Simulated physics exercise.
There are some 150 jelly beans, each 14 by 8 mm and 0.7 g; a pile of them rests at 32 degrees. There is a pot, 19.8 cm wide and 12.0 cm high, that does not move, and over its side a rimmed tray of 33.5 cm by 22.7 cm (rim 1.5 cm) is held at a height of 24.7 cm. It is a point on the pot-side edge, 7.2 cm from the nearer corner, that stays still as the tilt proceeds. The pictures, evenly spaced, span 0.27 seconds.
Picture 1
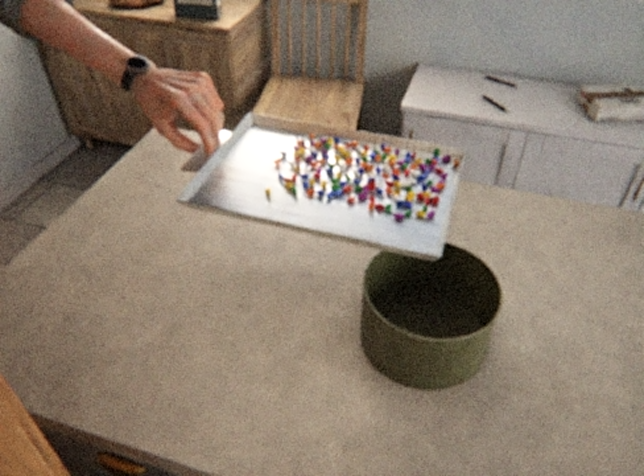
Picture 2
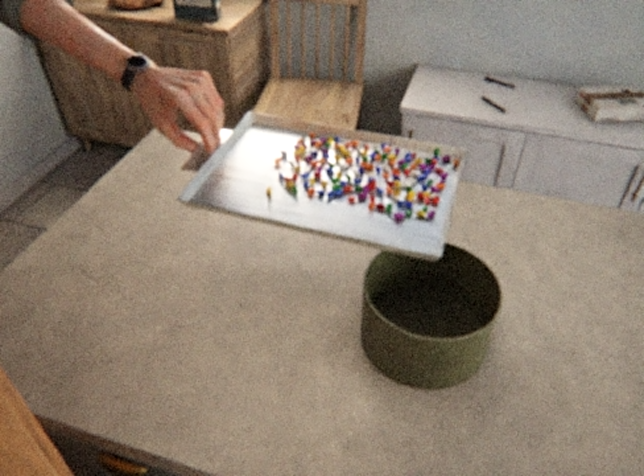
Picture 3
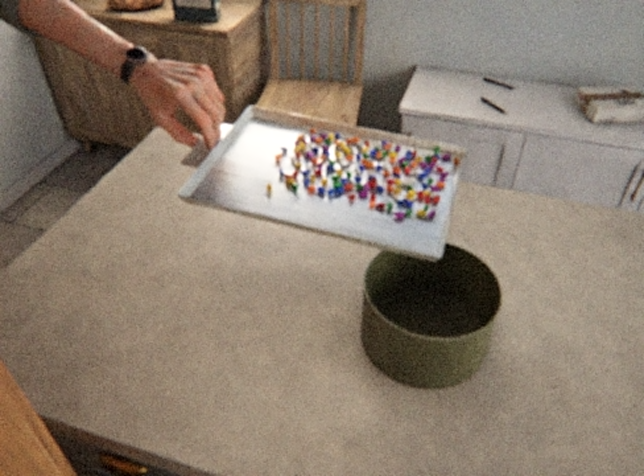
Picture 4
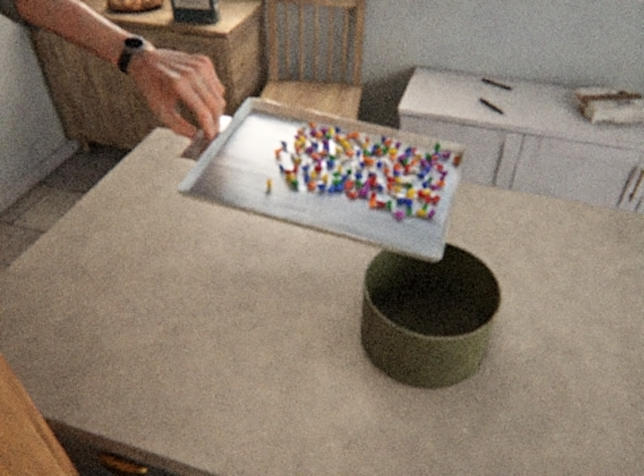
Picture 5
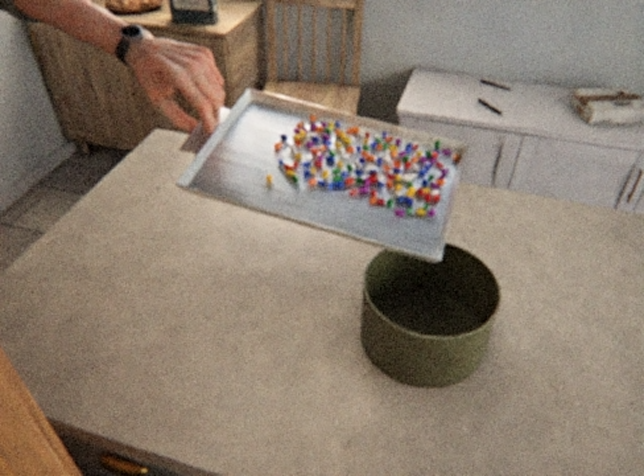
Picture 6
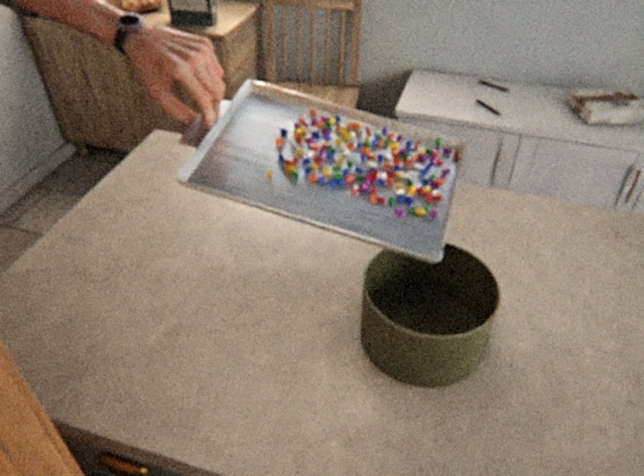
A metal tray of small colourful pieces tilting slightly as a hand slowly raises its far side above a green pot.
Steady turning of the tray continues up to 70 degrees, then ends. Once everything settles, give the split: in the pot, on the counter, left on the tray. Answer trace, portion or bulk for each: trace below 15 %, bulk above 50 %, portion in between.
Pot: Bulk. Counter: Portion. Tray: Trace.
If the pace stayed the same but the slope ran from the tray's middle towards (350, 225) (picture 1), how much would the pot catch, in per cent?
60 %.
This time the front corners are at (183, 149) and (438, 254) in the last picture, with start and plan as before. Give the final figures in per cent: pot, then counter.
That works out as pot 55 and counter 30.
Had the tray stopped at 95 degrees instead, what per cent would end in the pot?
In that case it comes to about 70 in a hundred.
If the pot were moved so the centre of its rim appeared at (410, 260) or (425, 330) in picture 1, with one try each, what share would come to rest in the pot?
Near 5 and 95 percent, one try each.
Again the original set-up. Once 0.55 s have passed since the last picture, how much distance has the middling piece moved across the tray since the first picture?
Roughly 9 cm.
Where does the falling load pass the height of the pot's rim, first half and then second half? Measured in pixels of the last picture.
Earlier half at about (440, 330), later half at about (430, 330) in pixels.
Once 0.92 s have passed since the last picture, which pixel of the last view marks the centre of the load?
Somewhere about (434, 244) in the last view.
Then, 0.55 s after the last picture, tilt 39 degrees; the tray holds 100 %, the pot 0 %.
Then, 0.92 s after the last picture, tilt 57 degrees; the tray holds 70 %, the pot 5 %.
Then, 1.38 s after the last picture, tilt 70 degrees; the tray holds 25 %, the pot 35 %.
In the end, pot 60 %, counter 40 %, tray 0 %.
